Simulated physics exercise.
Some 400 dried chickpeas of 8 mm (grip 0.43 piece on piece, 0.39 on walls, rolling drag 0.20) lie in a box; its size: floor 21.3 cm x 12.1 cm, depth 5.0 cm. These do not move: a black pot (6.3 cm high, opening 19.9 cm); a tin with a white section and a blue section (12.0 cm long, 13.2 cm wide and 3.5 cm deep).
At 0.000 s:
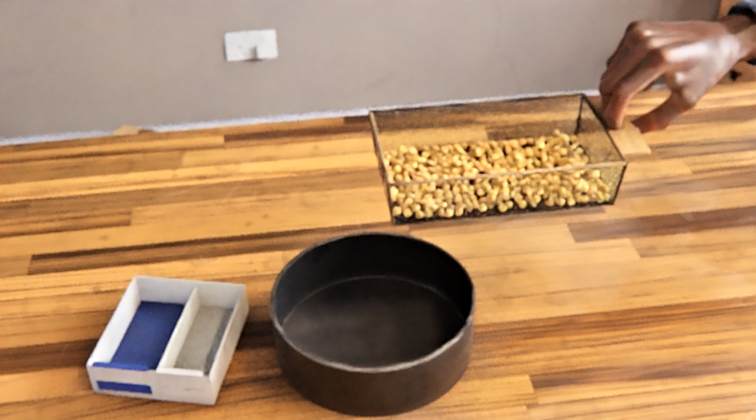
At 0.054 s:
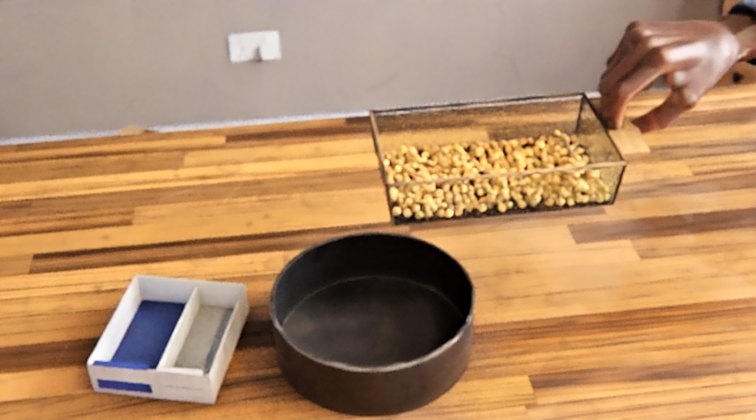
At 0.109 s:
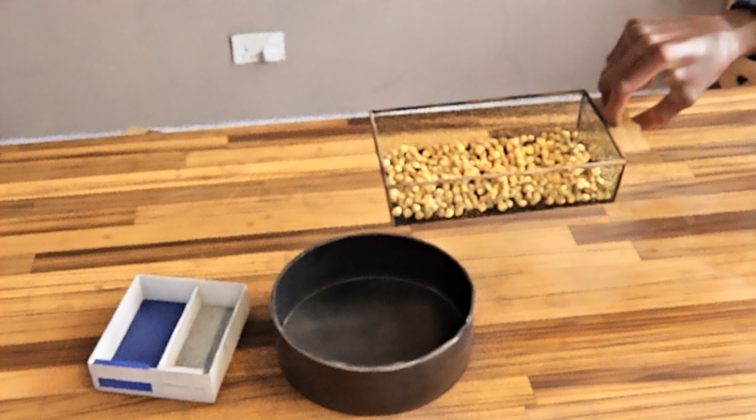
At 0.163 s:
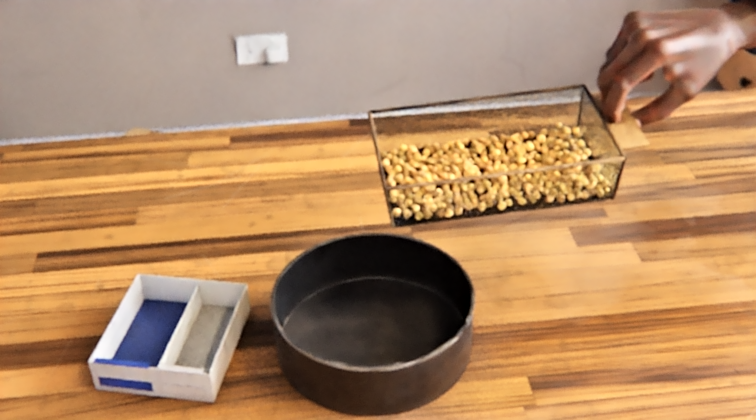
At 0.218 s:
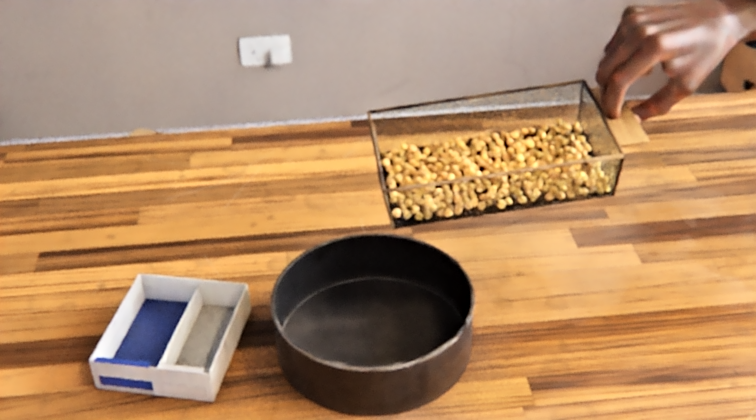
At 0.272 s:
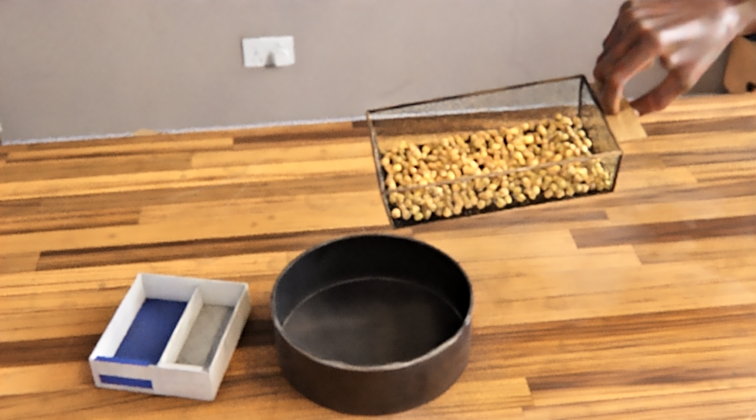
On a striped wooden tabletop, a hand slowly tilting a clear box of dried chickpeas slightly leftward near a black pot.
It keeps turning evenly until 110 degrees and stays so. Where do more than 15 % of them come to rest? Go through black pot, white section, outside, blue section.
Black pot above, white section below, outside below, blue section below.
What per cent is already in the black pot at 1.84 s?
About 0 per cent by then.
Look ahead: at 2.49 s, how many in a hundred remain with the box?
Some 100 per cent of the load.
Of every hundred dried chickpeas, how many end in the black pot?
Some 100 per cent.
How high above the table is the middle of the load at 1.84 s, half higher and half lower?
Some 22 cm.
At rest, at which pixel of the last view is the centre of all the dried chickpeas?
Around (342, 361).
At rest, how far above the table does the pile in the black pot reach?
Roughly 3.0 cm.
After 1.13 s, tilt 41 degrees; box 100 %; middle of all pieces near (467, 141).
Then, at 1.84 s, tilt 69 degrees; box 100 %; middle of all pieces near (432, 146).
After 2.49 s, tilt 94 degrees; box 100 %; middle of all pieces near (394, 195).
After 3.12 s, tilt 110 degrees; box 5 %, black pot 95 %; middle of all pieces near (343, 353).
At rest (3.8 s), outside 0 %, box 0 %, black pot 100 %, blue section 0 %, white section 0 %.
